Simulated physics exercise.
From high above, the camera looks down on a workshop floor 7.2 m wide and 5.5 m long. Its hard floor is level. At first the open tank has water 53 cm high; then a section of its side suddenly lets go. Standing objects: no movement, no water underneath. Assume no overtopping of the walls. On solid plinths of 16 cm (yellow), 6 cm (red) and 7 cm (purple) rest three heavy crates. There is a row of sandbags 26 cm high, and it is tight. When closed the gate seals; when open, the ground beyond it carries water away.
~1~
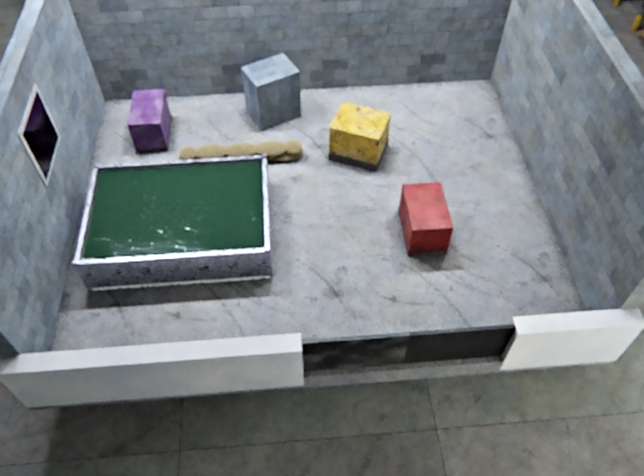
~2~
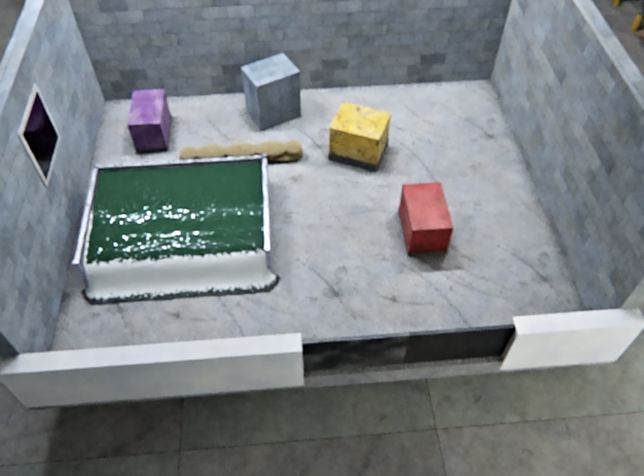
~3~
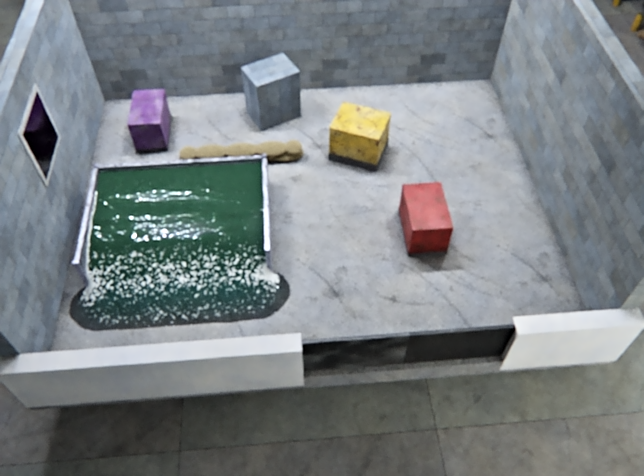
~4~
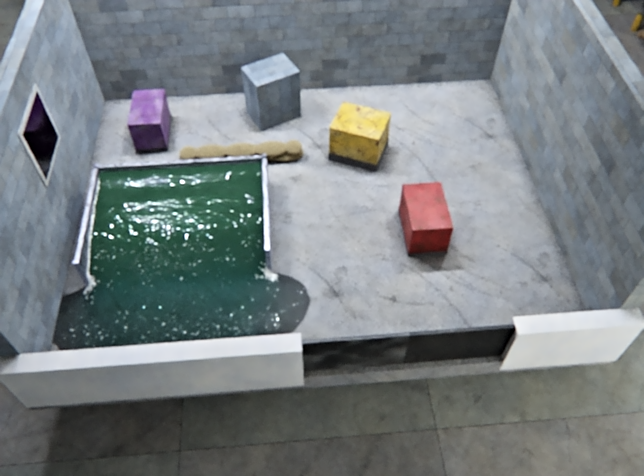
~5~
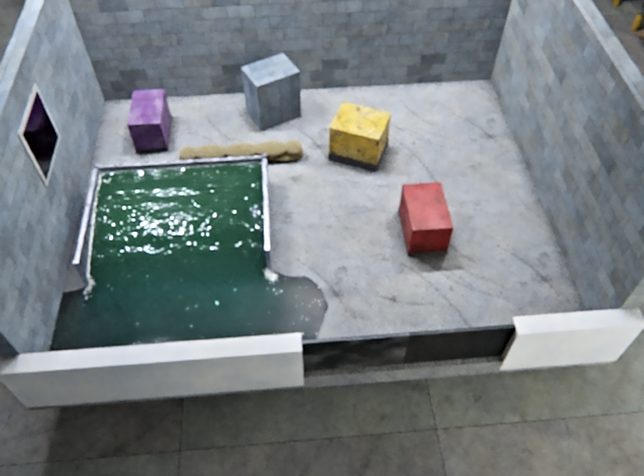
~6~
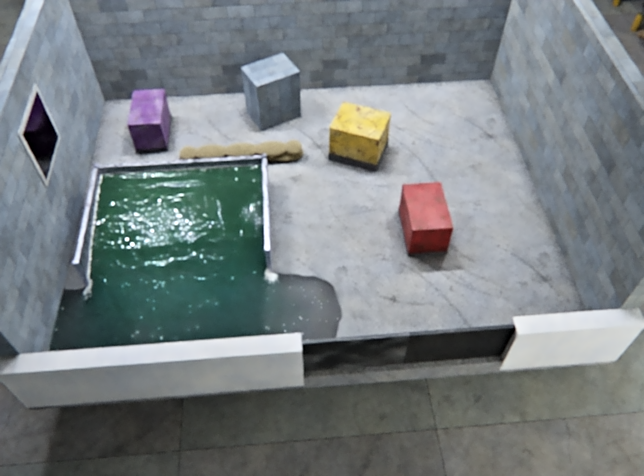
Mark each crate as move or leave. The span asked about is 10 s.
Yellow crate: Leave; red crate: Move; purple crate: Move.
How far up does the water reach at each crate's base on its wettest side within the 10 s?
Yellow 7, red 13, purple 12, all in cm.
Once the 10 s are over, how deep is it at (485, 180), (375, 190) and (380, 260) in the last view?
Spot by spot: Some 5, 3, then 4 cm.
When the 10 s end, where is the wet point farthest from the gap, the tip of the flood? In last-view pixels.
That lands around (491, 84) in the last picture.
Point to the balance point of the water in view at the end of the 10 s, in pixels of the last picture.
The water is centred near (312, 212).
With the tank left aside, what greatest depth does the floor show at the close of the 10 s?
About 11 cm.
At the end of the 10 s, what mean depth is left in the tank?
About 9 cm.
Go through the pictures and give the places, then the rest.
In the first frame, the open tank at (178, 209) is whole and still, 53 cm deep.
In the second frame, the front is at (273, 282), 1.3 m from the gap at (179, 273); 0.5 m2 of floor is under water; 53 cm left at the back of the open tank.
In the third frame, water pours out at (179, 274) and has run 1.5 m, to (282, 295); deepest outside 26 cm, 53 cm at the open tank's back.
In the fourth frame, water pours out at (179, 274) and has run 1.8 m, to (296, 316); deepest outside 24 cm, 53 cm at the open tank's back.
In the fifth frame, the front is at (290, 361), 2.0 m from the gap at (180, 275); 4.5 m2 of floor is under water; 47 cm left at the back of the open tank.
In the sixth frame, water pours out at (180, 275) and has run 2.3 m, to (317, 359); deepest outside 47 cm, 45 cm at the open tank's back.
A moment later water covers 15 % of the floor and is deepest (45 cm) near (60, 379); yellow plinth not reached, red plinth not reached, purple plinth not reached.
Soon after water covers 25 % of the floor and is deepest (40 cm) near (60, 379); yellow plinth not reached, red plinth not reached, purple plinth not reached.
Next water covers 50 % of the floor and is deepest (24 cm) near (564, 261); yellow plinth reached, red plinth reached, purple plinth reached.
Later on water covers 80 % of the floor and is deepest (14 cm) near (189, 344); yellow plinth reached, red plinth reached, purple plinth reached.
At the end water covers 95 % of the floor and is deepest (11 cm) near (292, 101); highest at the yellow plinth 7 cm, highest at the red plinth 13 cm, highest at the purple plinth 12 cm.
